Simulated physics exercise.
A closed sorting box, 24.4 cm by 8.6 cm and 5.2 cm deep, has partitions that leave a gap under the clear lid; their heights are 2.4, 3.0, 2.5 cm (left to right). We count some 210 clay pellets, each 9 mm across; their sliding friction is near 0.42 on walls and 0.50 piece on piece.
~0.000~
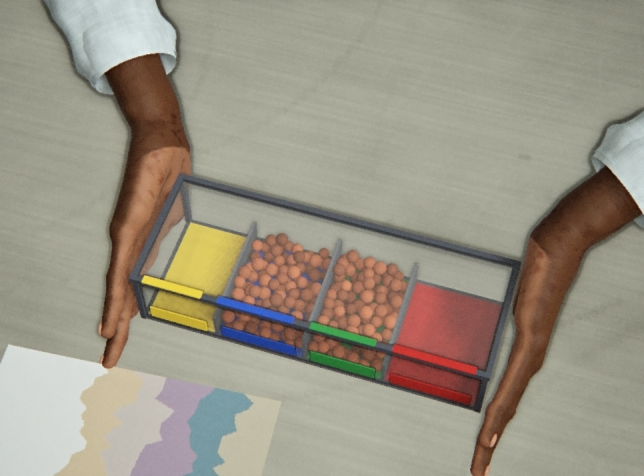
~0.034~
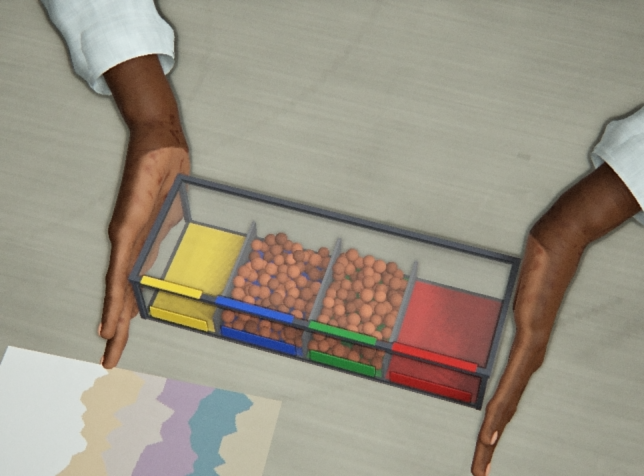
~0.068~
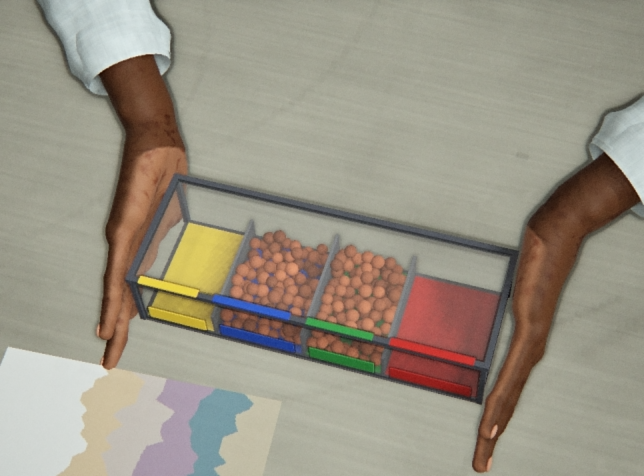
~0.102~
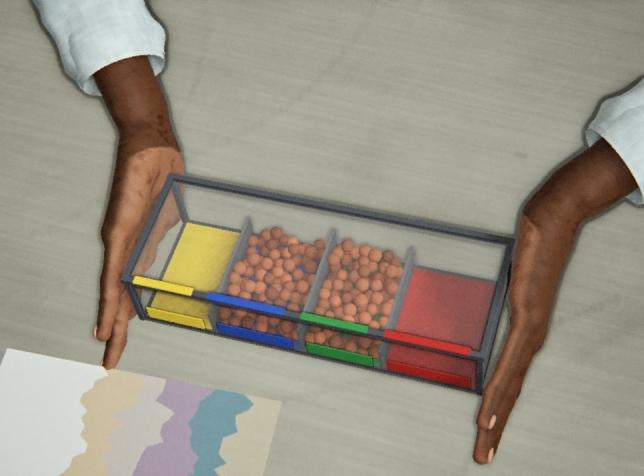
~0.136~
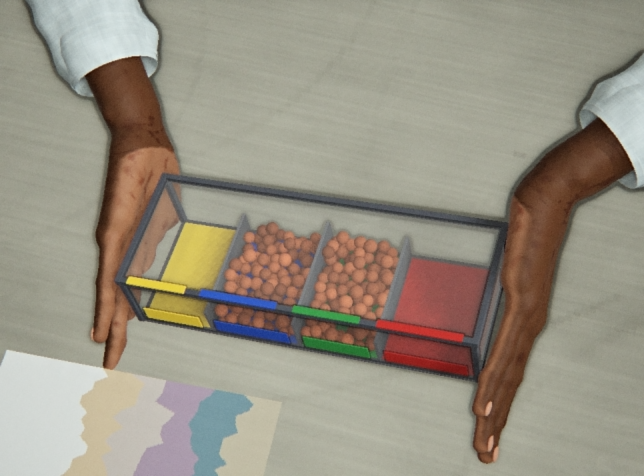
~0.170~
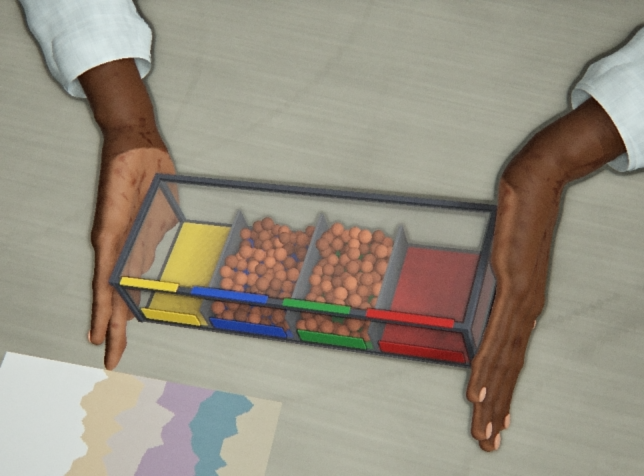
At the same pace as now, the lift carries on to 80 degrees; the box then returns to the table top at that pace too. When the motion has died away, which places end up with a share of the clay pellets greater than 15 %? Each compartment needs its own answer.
One by one: Red compartment: Does not qualify; blue compartment: Qualifies; green compartment: Qualifies; yellow compartment: Qualifies.
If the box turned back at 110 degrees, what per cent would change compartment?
That works out to close to 95 percent.
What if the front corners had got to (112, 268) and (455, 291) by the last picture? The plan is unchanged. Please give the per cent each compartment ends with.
Red = 0 %, blue = 35 %, green = 20 %, yellow = 40 %.
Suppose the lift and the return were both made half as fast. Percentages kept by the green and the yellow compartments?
Green = 40 per cent, yellow = 20 per cent.
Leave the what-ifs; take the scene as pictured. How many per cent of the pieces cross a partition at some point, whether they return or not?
The share comes out near 35 per cent.
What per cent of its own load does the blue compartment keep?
80 %.
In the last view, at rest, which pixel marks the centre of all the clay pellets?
After settling, the middle sits near (257, 298).
After 0.79 s, tilt 80 degrees; blue 45 %, green 45 %, yellow 5 %.
After 1.21 s, tilt 34 degrees; blue 40 %, green 30 %, yellow 30 %.
Then, at 1.70 s, tilt 0 degrees; blue 40 %, green 30 %, yellow 30 %.
By 2.1 s all is still; red 0 %, blue 40 %, green 30 %, yellow 30 %.
